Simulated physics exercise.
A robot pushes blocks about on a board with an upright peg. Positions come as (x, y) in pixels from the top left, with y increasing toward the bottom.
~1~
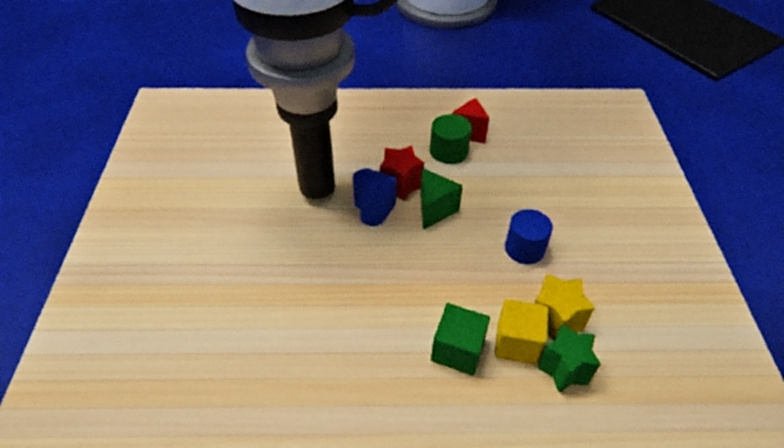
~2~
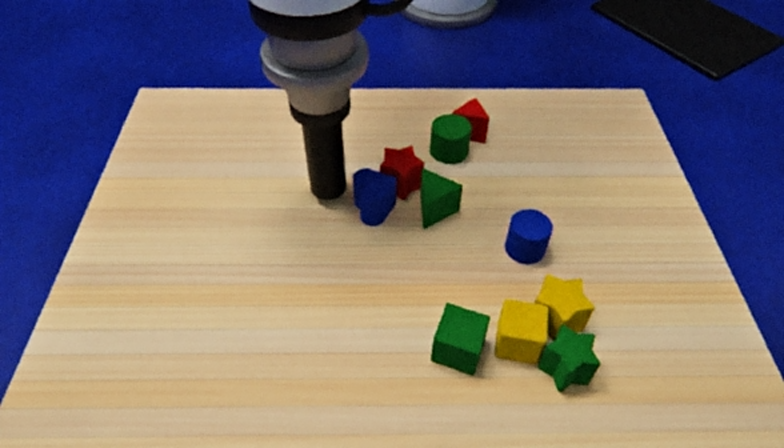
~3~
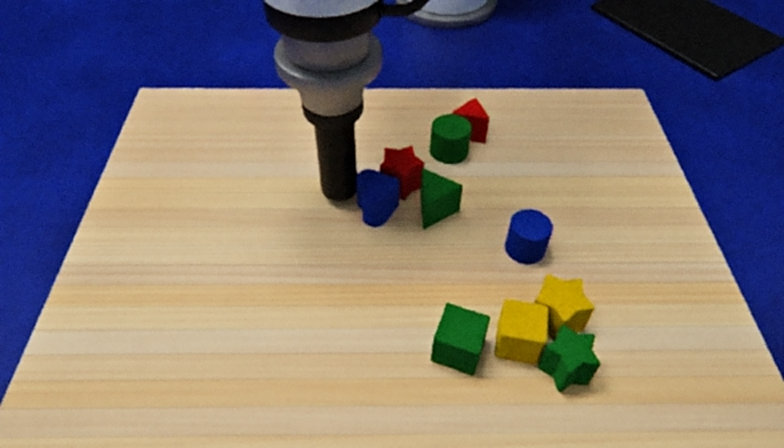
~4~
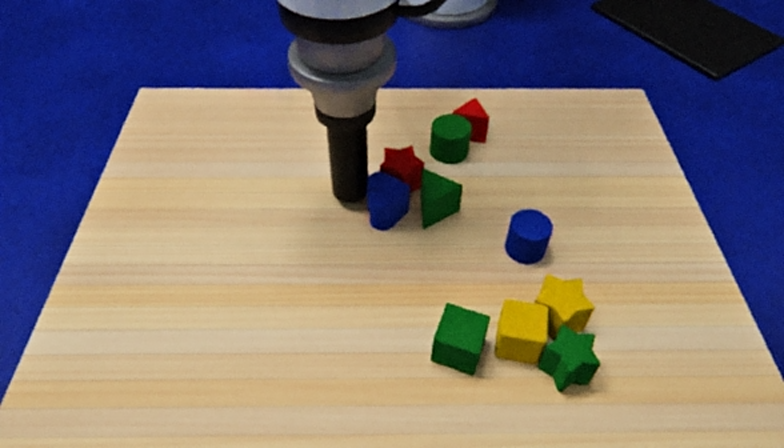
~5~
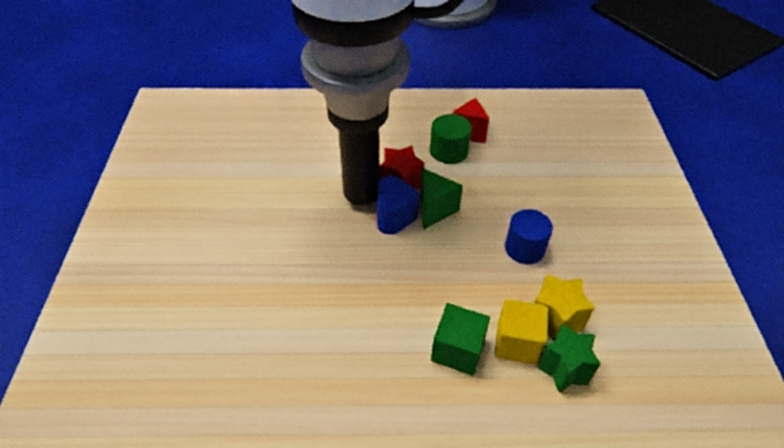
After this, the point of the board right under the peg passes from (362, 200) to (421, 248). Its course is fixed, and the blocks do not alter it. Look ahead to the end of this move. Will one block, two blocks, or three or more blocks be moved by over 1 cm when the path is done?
Moved: 1.
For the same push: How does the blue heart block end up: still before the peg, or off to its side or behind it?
It is still in front.
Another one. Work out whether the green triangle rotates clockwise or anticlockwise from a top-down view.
Answer: Anticlockwise.
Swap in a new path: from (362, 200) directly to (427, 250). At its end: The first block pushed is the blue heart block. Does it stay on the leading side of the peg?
The peg still has it in front.
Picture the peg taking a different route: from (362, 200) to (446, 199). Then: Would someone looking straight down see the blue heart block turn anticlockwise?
No.
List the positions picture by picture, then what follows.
Peg tip (317, 187); block tops, blue heart block (373, 183); red star-shaped block (401, 159); green triangle (437, 185), in the first picture.
Peg (329, 187); blocks unchanged, in the second picture.
Peg (340, 188); blue heart block (376, 184), in the third picture.
Peg (351, 190); blue heart block (386, 188), in the fourth picture.
Peg (361, 192); blue heart block (395, 192); red star-shaped block (401, 159); green triangle (437, 185), in the fifth picture.
What follows on the original path. Halfway along, peg (391, 216); blue heart block (423, 213), turned 30° clockwise; green triangle (442, 186), turned 25° anticlockwise.
At the end, peg (422, 240); blue heart block (457, 236), turned 25° clockwise; red star-shaped block in place; green triangle (444, 186), turned 35° anticlockwise.
